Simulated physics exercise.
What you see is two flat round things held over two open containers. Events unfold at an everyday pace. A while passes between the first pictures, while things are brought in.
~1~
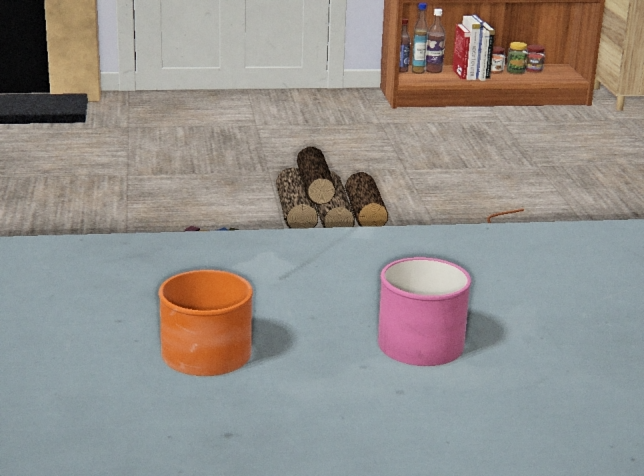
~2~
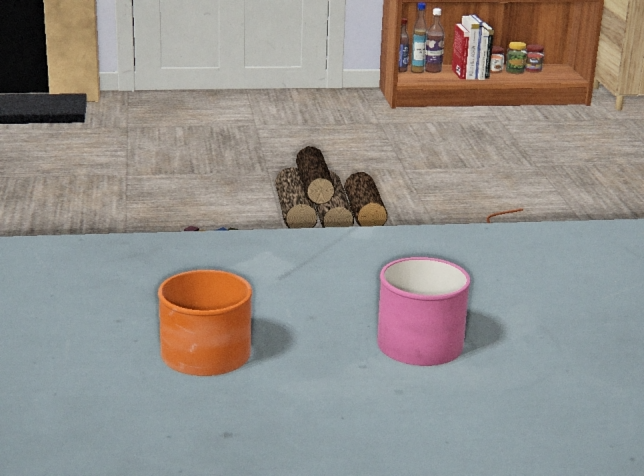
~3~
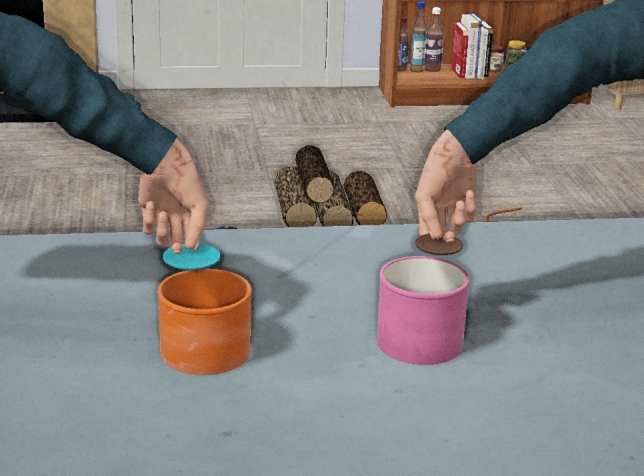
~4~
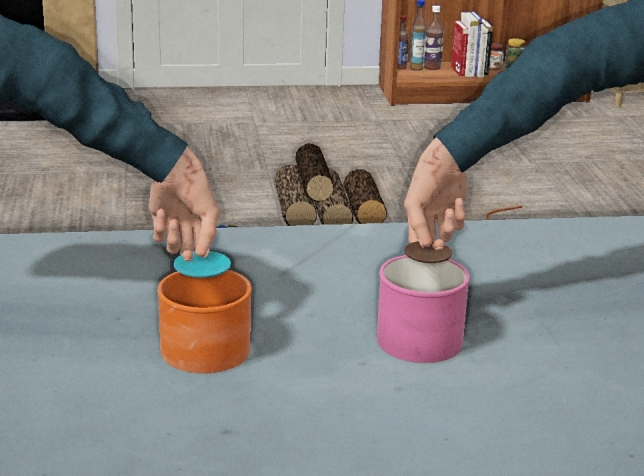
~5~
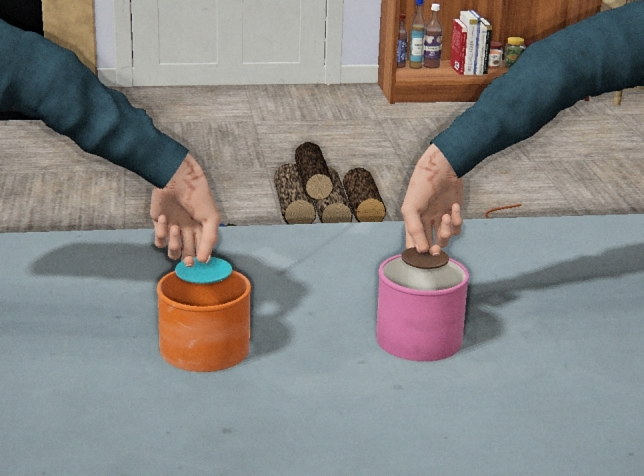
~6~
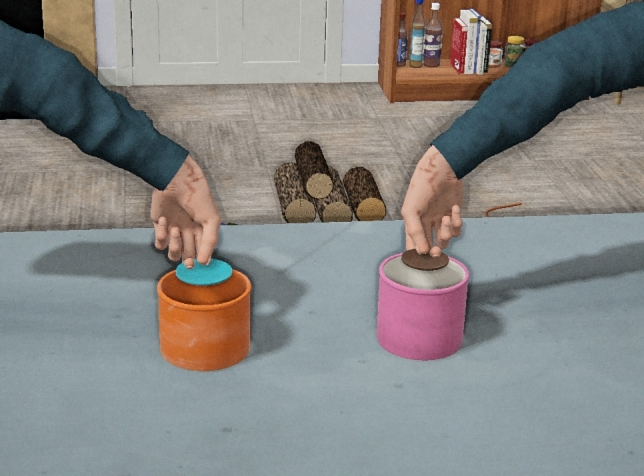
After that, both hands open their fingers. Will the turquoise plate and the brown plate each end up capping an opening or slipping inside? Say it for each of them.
The turquoise plate ends up slipping inside; the brown plate ends up slipping inside.
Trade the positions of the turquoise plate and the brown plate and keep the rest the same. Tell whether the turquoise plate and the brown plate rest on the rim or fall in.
Swapped, the turquoise plate slides in and the brown plate slides in.
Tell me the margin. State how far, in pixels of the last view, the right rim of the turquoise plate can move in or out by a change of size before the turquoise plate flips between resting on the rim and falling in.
The switch comes after some 16 pixels of movement to the right.
Then, 0.20 s past the last view, turquoise plate come down near (205, 342); brown plate come down near (420, 333).
Finally, the turquoise plate drops inside, near (205, 342); the brown plate drops inside, near (420, 332).
